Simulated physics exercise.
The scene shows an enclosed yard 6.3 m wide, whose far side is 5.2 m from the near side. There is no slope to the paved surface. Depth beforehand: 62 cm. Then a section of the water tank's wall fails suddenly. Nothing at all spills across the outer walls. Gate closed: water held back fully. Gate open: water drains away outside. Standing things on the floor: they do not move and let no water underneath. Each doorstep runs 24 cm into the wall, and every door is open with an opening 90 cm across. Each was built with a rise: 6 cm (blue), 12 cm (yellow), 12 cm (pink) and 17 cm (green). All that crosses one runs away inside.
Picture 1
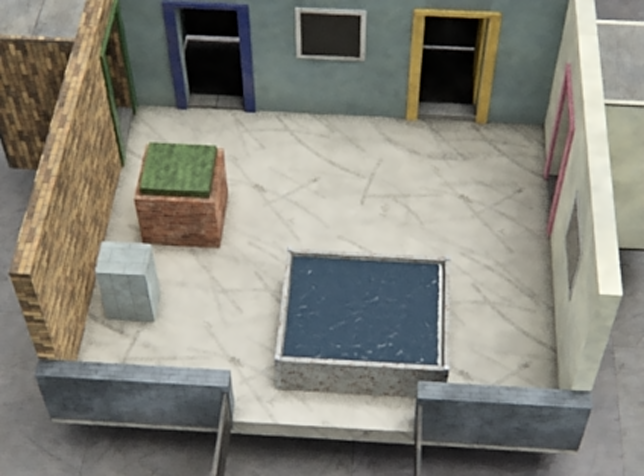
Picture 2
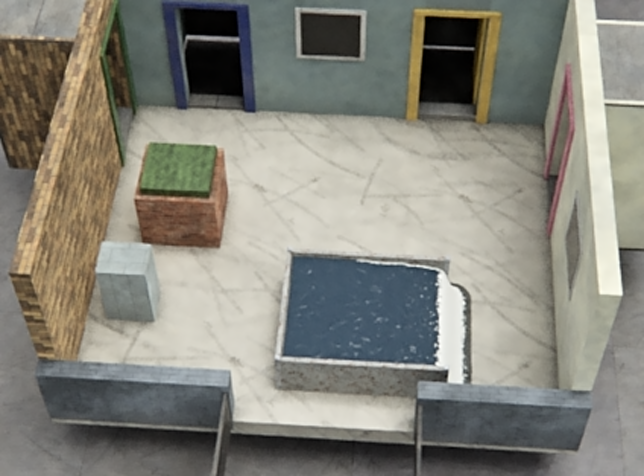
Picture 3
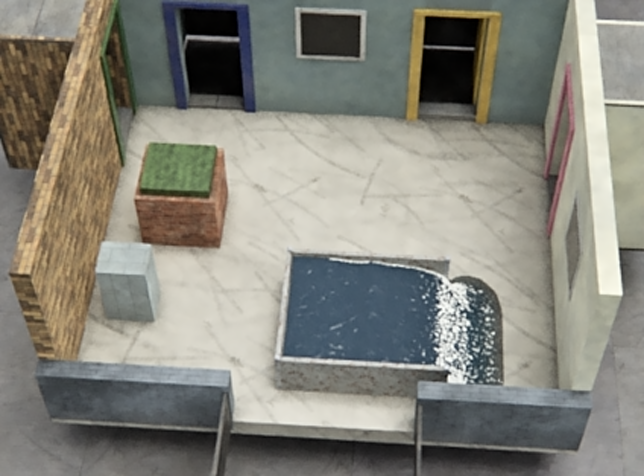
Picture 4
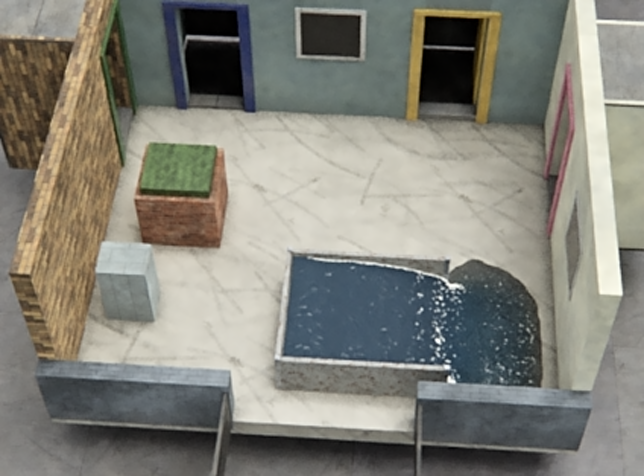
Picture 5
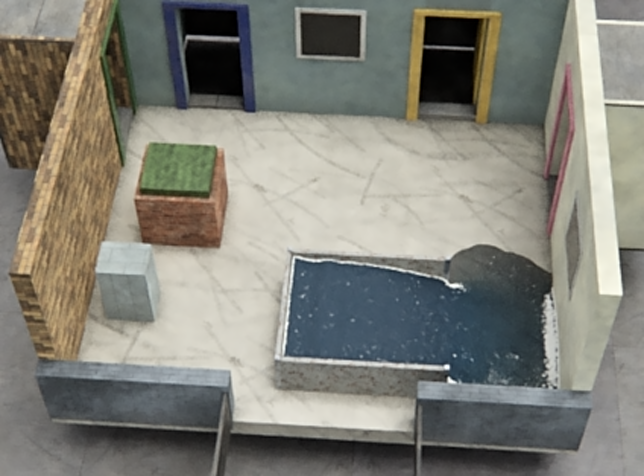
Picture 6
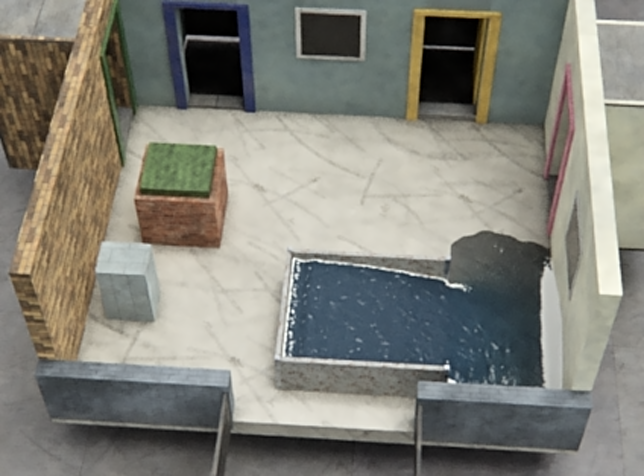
Water pouring from the right side of a raised stone tank, spreading across the pale paved floor to the right-hand wall.
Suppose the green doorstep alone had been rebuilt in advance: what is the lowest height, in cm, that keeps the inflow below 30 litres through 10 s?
About 10 cm.
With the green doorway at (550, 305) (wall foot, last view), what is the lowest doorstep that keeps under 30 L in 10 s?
About 31 cm.
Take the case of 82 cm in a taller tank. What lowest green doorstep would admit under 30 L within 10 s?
It would take a step of about 14.0 cm.
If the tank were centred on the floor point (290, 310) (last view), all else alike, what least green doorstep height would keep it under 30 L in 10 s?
At least some 10.0 centimetres tall.
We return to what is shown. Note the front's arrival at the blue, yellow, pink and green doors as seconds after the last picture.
Blue at 3.2 s, yellow at 1.6 s, pink at 0.4 s and green at 4.0 s.
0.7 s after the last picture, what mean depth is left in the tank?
Average depth: Approx. 32 cm.
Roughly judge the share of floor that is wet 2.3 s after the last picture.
About 40 per cent.
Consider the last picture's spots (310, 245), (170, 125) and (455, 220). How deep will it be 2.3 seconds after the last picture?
That's 0, 0 and 5 cm, in the order given.
Then, 0.7 s after the last picture water covers 15 % of the floor, deepest (47 cm) near (547, 410); it has not reached the green door.
Then, 2.3 s after the last picture water covers 40 % of the floor, deepest (30 cm) near (534, 131); it has not reached the green door.
Then, 9.3 s after the last picture water covers 95 % of the floor, deepest (10 cm) near (263, 118); 9 cm at the green door, 0 litres in over its 17 cm doorstep.
At the green door as built, the water peaked near 15 cm, 5.1 s after the last picture.
Run again over the same 10 s with other heights there, 42 litres in over 9 cm, 7 litres over 12.5 cm. The limit of 30 litres is kept from about 10 cm up.
